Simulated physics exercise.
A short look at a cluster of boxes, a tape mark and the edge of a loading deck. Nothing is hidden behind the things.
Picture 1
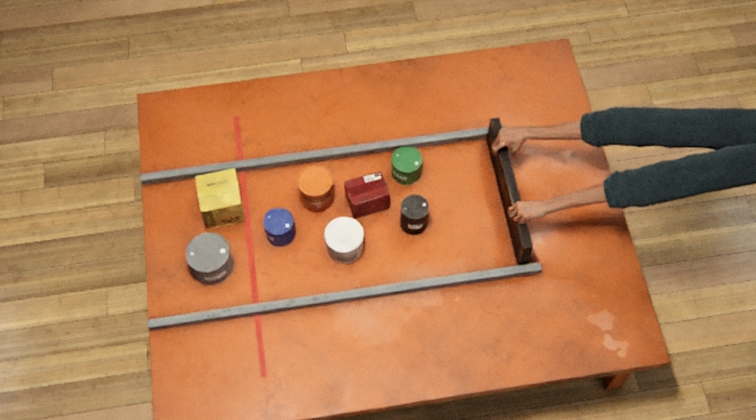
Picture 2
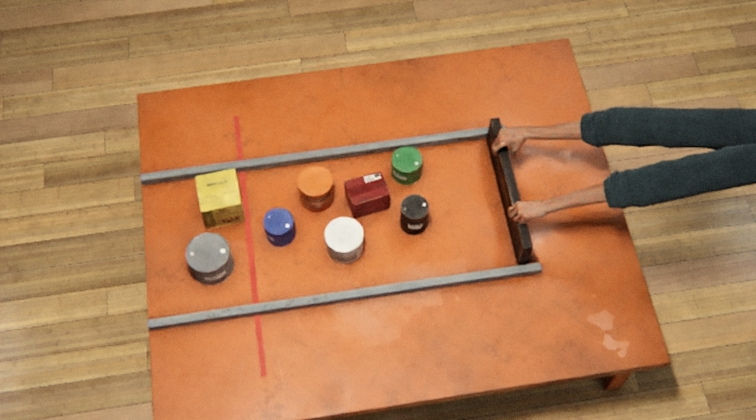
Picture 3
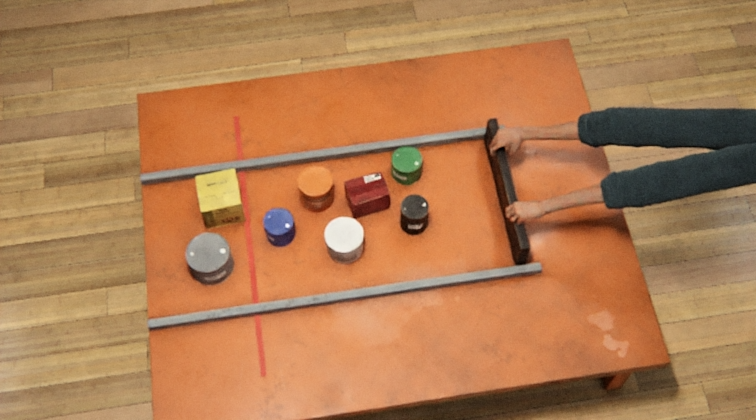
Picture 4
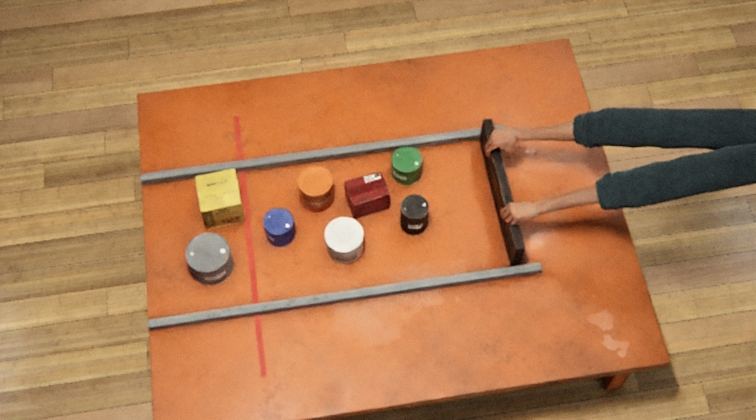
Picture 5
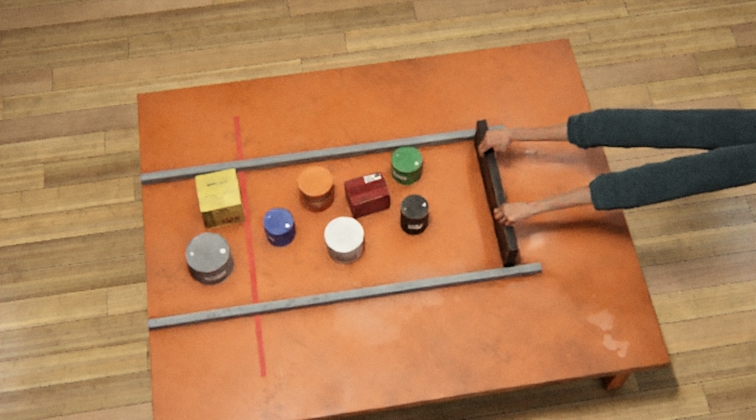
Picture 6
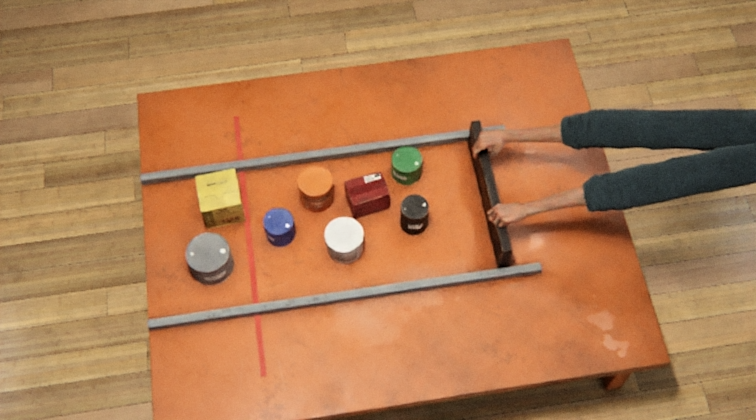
A dark plank, gripped by two hands reaching in from the right, starts near the right ends of two grey rails and slides slightly left across the orange table. The canisters, pails and boxes between the rails stay still, and a small gap remains between them and the plank.
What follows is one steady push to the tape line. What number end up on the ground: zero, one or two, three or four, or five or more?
In the end the number that fall off is zero.
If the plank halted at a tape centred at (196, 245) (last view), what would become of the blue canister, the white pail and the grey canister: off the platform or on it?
The blue canister is kept, the white pail is kept, the grey canister falls.
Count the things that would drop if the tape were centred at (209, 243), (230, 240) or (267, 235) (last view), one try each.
It would be 1, 0 and 0.
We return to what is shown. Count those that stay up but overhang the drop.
Overhanging: 0.
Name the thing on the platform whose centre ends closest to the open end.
Foremost is the yellow box.
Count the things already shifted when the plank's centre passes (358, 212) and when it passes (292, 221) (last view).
The counts are 5 and 7.
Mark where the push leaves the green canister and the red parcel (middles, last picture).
First (228, 185), then (225, 211).
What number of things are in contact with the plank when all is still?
That makes 4.
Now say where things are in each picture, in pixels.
The first frame shows grey canister (210, 259); yellow box (221, 199); blue canister (280, 227); plank (508, 191); tape (249, 237).
The second frame shows yellow box (221, 199); white pail (345, 241).
The third frame shows blue canister (280, 227); green canister (407, 166).
The fourth frame shows grey canister (210, 259); orange pail (316, 190).
The fifth frame shows yellow box (221, 199); black canister (414, 215).
The sixth frame shows grey canister (210, 259); yellow box (221, 199); blue canister (280, 227); plank (489, 194); tape (249, 237).
Soon after, none off yet; grey canister at rest near (210, 259); yellow box at rest near (221, 199); blue canister at rest near (280, 227).
At rest, the number that fall off is zero.
